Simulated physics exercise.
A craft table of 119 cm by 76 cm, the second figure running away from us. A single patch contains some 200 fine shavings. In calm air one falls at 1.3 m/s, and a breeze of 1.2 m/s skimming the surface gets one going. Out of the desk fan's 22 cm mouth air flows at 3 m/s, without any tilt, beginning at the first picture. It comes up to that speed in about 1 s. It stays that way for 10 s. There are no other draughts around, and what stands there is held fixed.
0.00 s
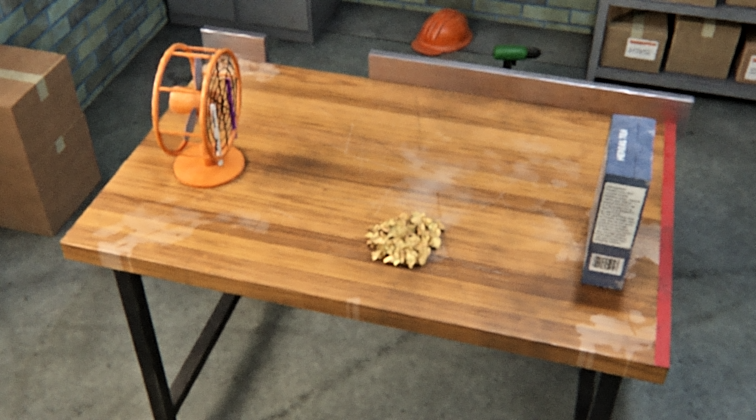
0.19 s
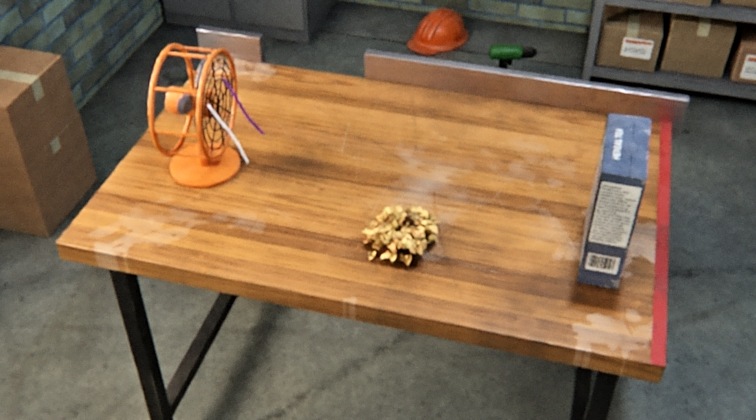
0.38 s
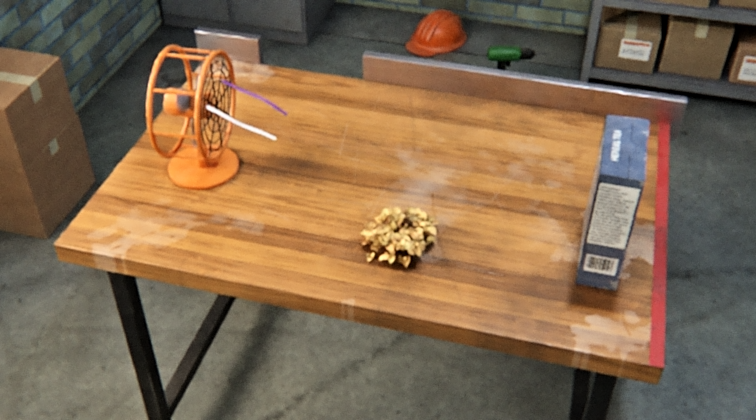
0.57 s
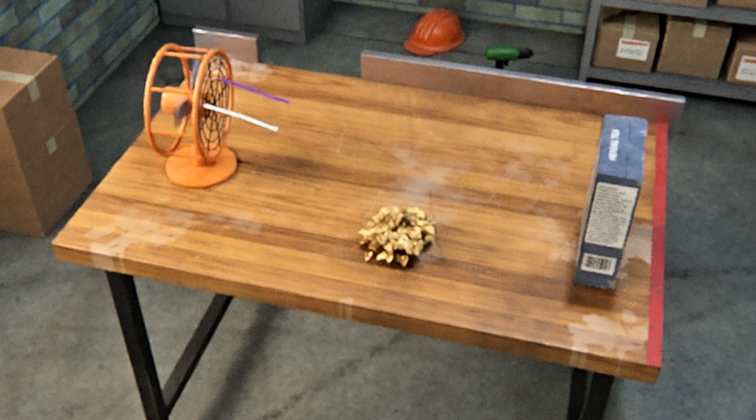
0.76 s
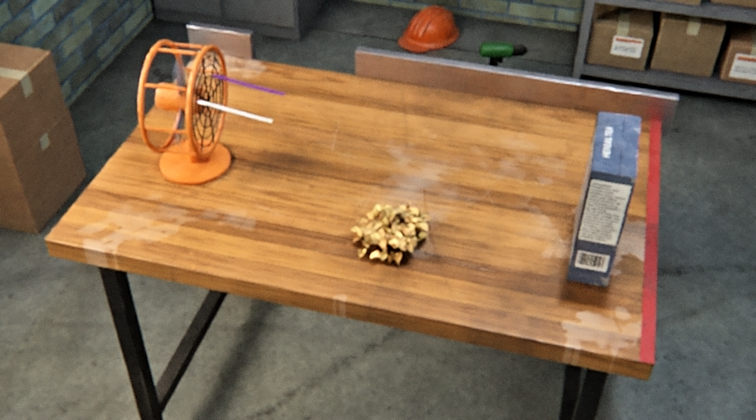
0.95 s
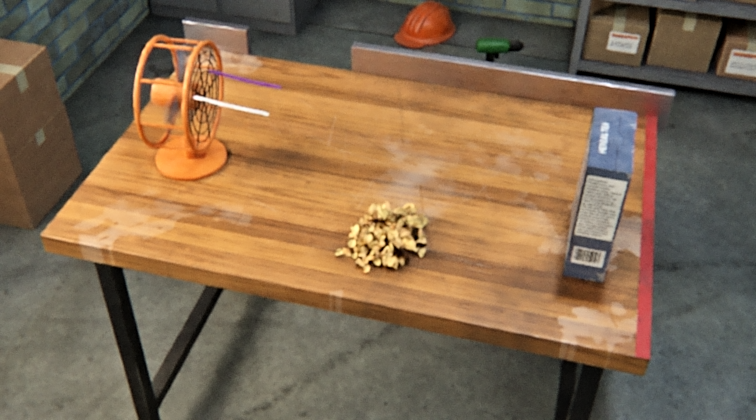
Ribbons on an orange desk fan lifted and streamed out to the right over a wooden table, and then the small heap of pale shavings began to loosen and spread a little.
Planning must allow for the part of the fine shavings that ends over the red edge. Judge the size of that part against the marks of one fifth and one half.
That part is less than one fifth.
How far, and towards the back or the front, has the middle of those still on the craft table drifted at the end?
It drifted forwards, around 5 cm in all.
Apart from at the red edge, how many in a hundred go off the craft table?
I would say close to 30 %.
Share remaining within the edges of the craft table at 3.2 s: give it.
Estimate: Near 80 percent.
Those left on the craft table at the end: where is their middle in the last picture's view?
(414, 262).
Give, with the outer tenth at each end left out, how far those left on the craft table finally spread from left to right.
Around 20 cm.
After 2.0 s, 0 % are over the red edge; the middle of those still in play is near (418, 263); 54 % have settled or left.
After 3.2 s, 0 % are over the red edge; the middle of those still in play is near (414, 262); 63 % have settled or left.
After 5.5 s, 0 % are over the red edge; the middle of those still in play is near (414, 262); 68 % have settled or left.
After 10.0 s, at the end, 0 % are over the red edge; the middle of those still in play is near (414, 262).
